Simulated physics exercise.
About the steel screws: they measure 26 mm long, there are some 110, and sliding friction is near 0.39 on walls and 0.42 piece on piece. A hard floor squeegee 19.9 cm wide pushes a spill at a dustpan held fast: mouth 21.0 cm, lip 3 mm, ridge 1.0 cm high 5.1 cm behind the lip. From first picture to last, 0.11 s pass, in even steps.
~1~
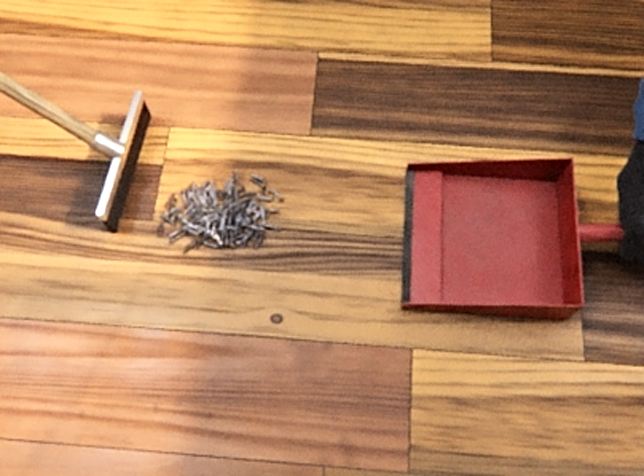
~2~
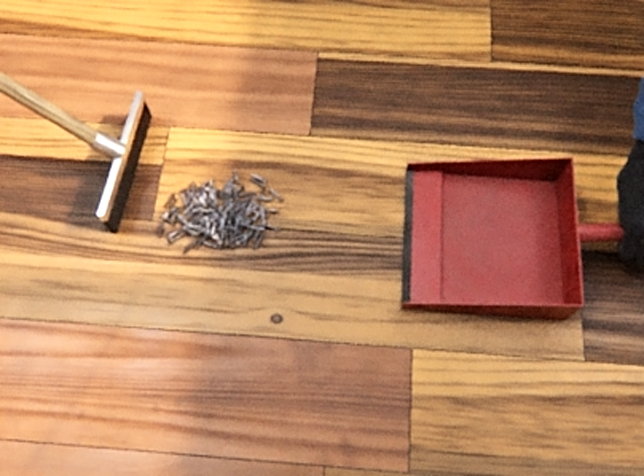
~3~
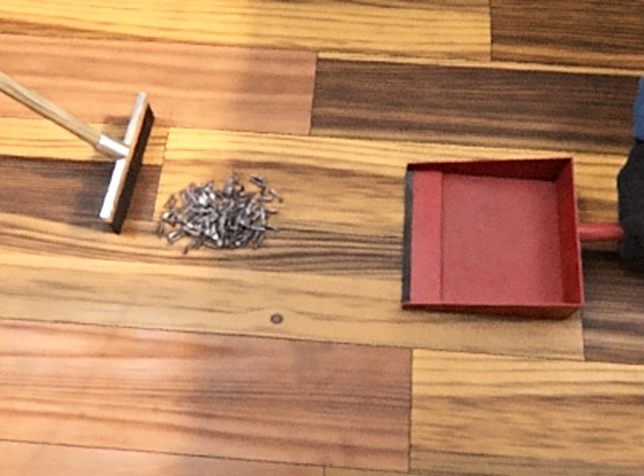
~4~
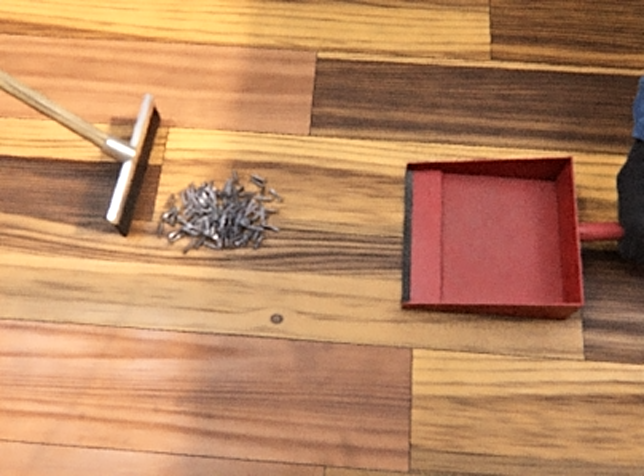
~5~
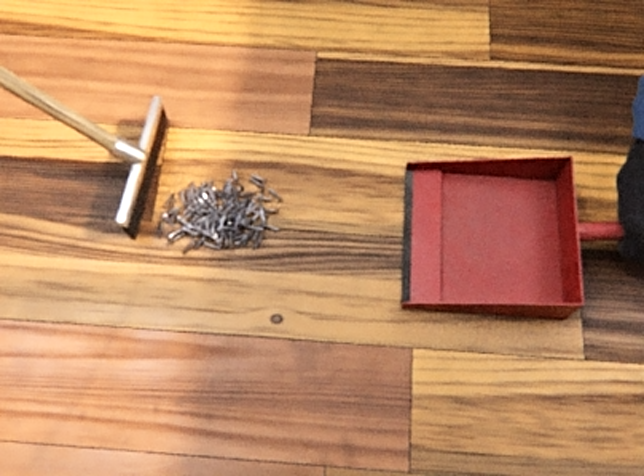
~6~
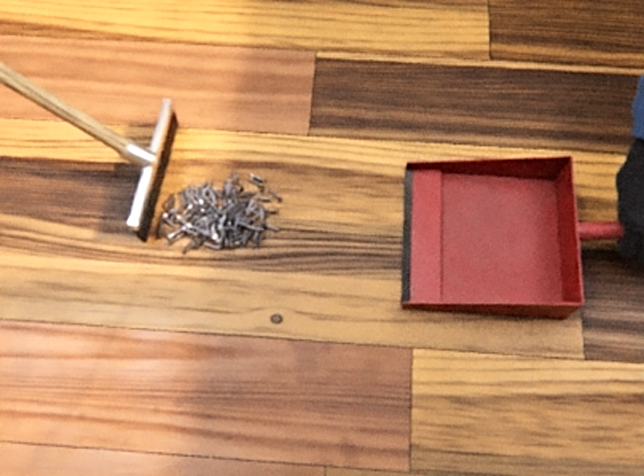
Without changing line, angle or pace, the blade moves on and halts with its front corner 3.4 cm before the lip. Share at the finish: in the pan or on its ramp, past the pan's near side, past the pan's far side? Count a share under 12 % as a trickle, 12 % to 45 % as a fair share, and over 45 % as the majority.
Pan: A fair share. Near side: A trickle. Far side: A trickle.
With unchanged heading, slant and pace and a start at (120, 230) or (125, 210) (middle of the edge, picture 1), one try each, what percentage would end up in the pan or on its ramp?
About 20 and 30 per cent.
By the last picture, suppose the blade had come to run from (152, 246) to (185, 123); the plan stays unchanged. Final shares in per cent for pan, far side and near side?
Pan 35; far 0; near 35.
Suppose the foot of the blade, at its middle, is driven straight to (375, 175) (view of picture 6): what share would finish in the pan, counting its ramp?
Some 20 per cent.
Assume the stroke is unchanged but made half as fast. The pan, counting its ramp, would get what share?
It would be around 10 percent.
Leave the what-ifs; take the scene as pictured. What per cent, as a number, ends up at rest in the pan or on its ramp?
About 20 per cent.
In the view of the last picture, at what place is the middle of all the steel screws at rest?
(394, 254).
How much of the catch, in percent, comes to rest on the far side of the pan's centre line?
Roughly 20 per cent.
Then, 0.20 s after the last picture, middle of the blade 20 cm from the lip; 0 % over the lip, far side 0 %, near side 0 %.
Then, 0.34 s after the last picture, middle of the blade 9 cm from the lip; 0 % over the lip, far side 0 %, near side 0 %.
Then, 0.60 s after the last picture, middle of the blade 4 cm from the lip; 20 % over the lip, far side 0 %, near side 10 %.
In the end, pan 20 %, near side 10 %, far side 0 %, in front of the lip or behind the blade 70 %.
